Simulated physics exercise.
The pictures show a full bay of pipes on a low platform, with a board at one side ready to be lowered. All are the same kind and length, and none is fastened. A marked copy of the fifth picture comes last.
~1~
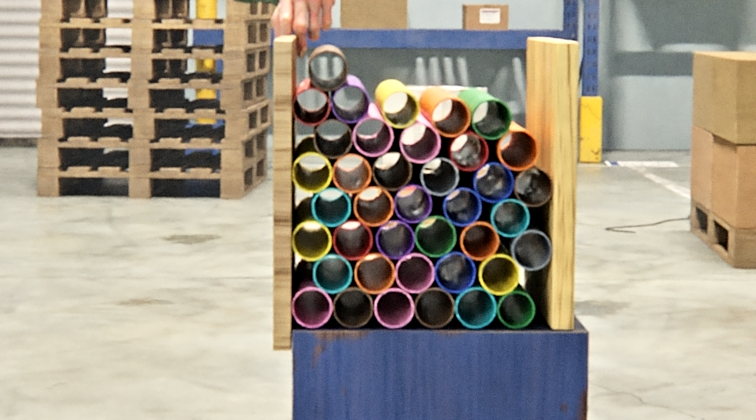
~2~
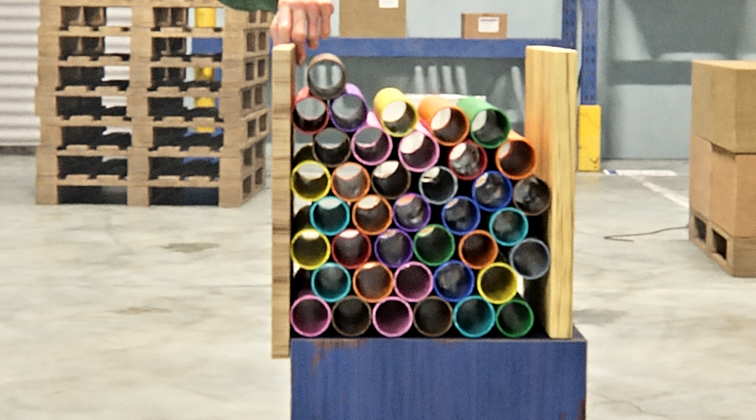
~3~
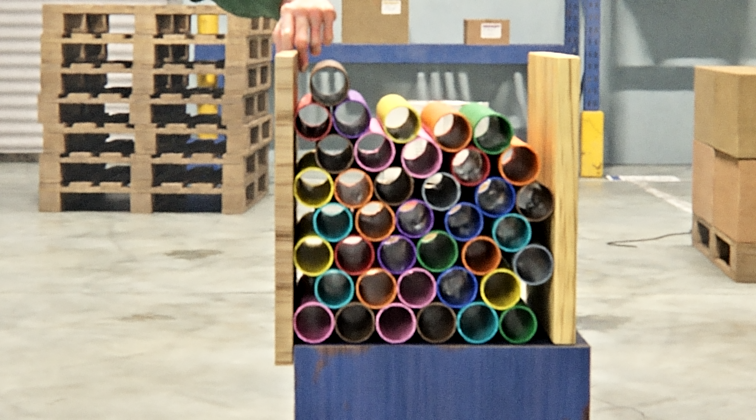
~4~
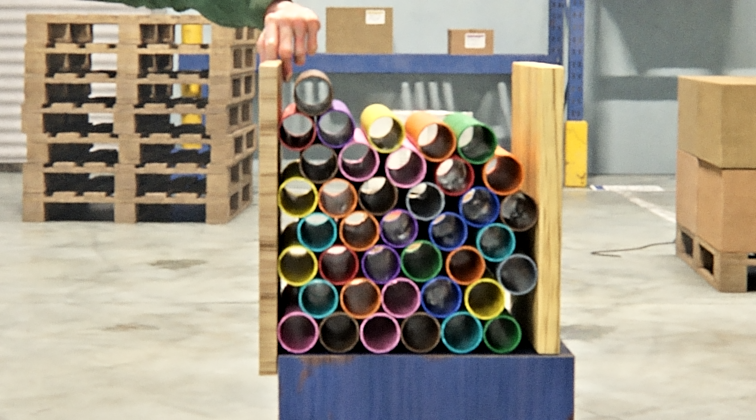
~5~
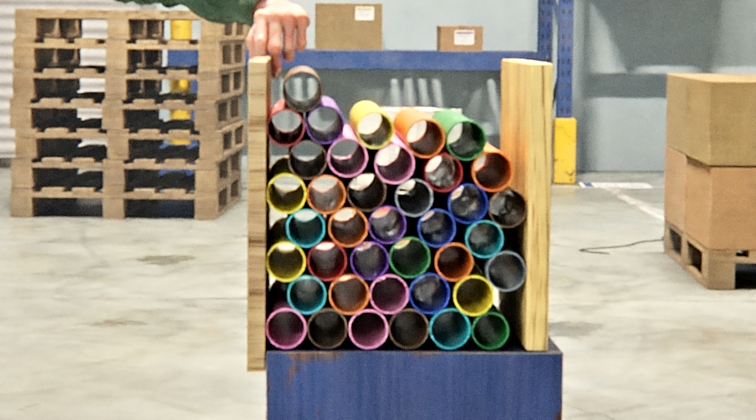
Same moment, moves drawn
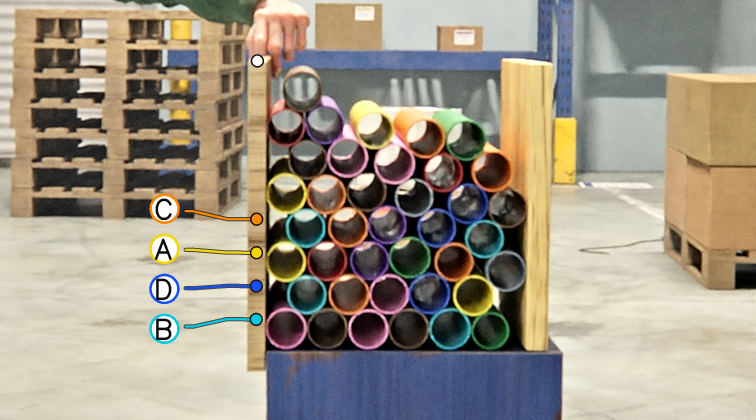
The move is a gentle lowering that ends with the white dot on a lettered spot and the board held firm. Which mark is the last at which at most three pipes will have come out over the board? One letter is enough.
Mark C is as low as it can go.
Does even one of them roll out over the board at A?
Yes, at A.
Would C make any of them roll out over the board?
Yes.
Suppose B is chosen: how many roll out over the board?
With B, ten.
On the marked copy, A at (257, 253); B at (256, 319); C at (257, 219); D at (256, 286); the white dot at (257, 61).
Taking C. A third of the way, top of the board (266, 130).
Two thirds of the way, top of the board (266, 209).
When it is over, top of the board (266, 219), two out over the board.
As for the rest, A more than three out over the board; B more than three out over the board; D more than three out over the board.
